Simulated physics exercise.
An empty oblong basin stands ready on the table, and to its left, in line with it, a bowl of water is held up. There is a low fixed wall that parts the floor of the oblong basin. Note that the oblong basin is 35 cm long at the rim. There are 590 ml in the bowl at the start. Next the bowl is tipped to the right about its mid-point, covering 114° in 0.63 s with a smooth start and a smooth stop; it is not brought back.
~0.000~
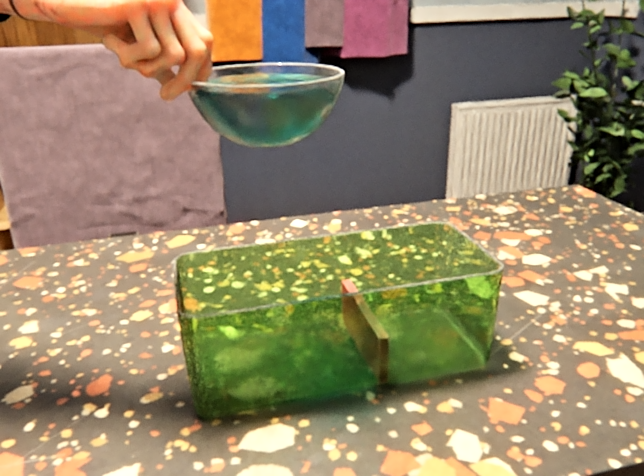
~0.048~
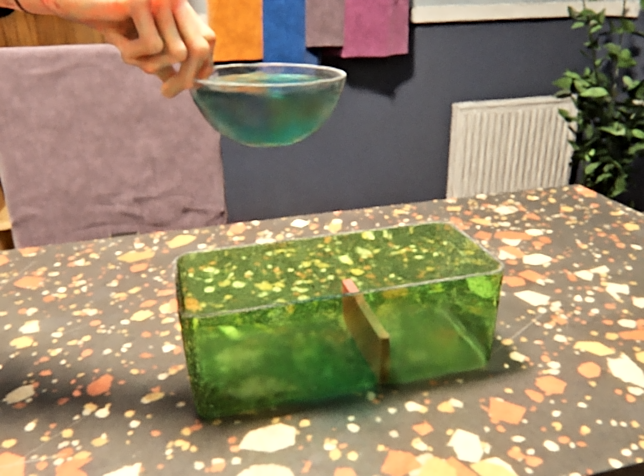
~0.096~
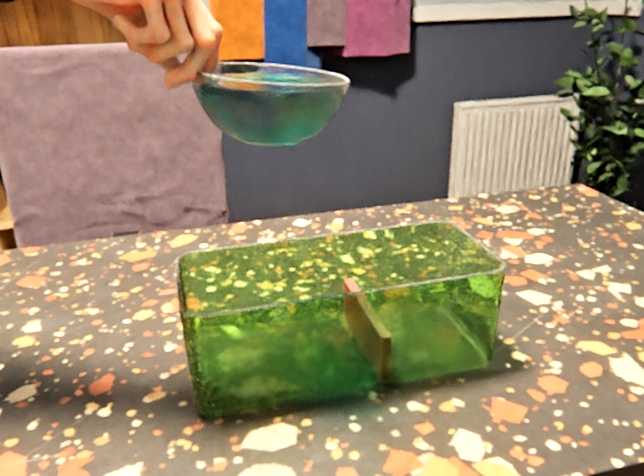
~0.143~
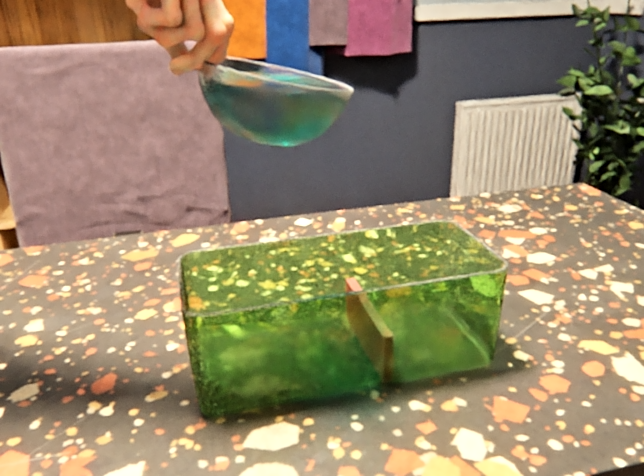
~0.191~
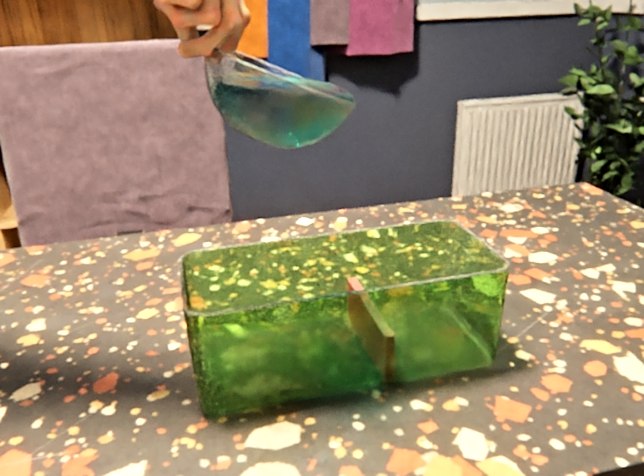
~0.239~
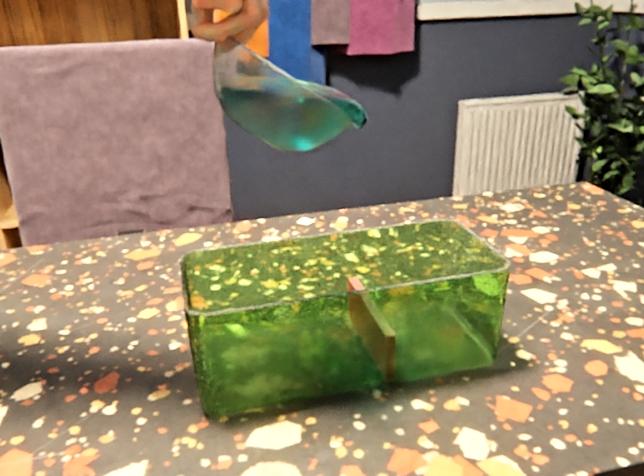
A hand tilting a clear glass bowl of bluish water steadily rightward above a green oblong basin on a speckled table.
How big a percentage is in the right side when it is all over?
Roughly 74 per cent is in the right side.
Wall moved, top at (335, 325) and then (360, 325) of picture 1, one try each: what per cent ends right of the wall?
I'd say 85 percent on the first go, 70 percent on the next.
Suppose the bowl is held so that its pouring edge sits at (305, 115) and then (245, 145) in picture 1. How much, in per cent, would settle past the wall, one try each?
The first try gives 35 percent and the second 5 percent.
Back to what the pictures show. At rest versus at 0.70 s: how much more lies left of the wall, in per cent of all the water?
Some 5 per cent.
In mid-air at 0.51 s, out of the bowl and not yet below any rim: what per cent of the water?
Some 42 % is the figure.
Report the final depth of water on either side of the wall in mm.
Left about 4 mm, right about 24 mm.
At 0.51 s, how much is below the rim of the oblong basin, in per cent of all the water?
56 %, give or take.
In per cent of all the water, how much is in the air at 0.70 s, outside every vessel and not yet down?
About 6 % of the total.
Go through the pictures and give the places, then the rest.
It leans 0°; its right rim is at (340, 72); the water meets the walls at (190, 88) and (335, 80); the oblong basin's rim runs from (176, 285) to (475, 245); the wall's top is at (363, 307), in the first frame.
It leans 2°; its right rim is at (341, 74); the water meets the walls at (192, 86) and (335, 81), in the second frame.
It leans 6°; its right rim is at (345, 80); the water meets the walls at (196, 83) and (338, 83), in the third frame.
It leans 14°; its right rim is at (348, 89); the water meets the walls at (202, 80) and (344, 86), in the fourth frame.
It leans 24°; its right rim is at (350, 103); the water meets the walls at (209, 79) and (347, 94); 3 per cent is over the edge, in the fifth frame.
It leans 36°; its right rim is at (348, 119); the water meets the walls at (217, 85) and (335, 99); 11 per cent is over the edge, in the sixth frame.
After 0.51 s the tilt is 103° and 2 per cent is still to pour, 0 is left of the wall and 55 right of it.
After 0.70 s the tilt is 114° and 0 per cent is still to pour, 19 is left of the wall and 74 right of it.
After 0.91 s the tilt is 114° and 0 per cent is still to pour, 24 is left of the wall and 73 right of it.
After 1.13 s the tilt is 114° and 0 per cent is still to pour, 24 is left of the wall and 74 right of it.
In the end 24 per cent lies left of the wall, 74 right of it and 3 outside.
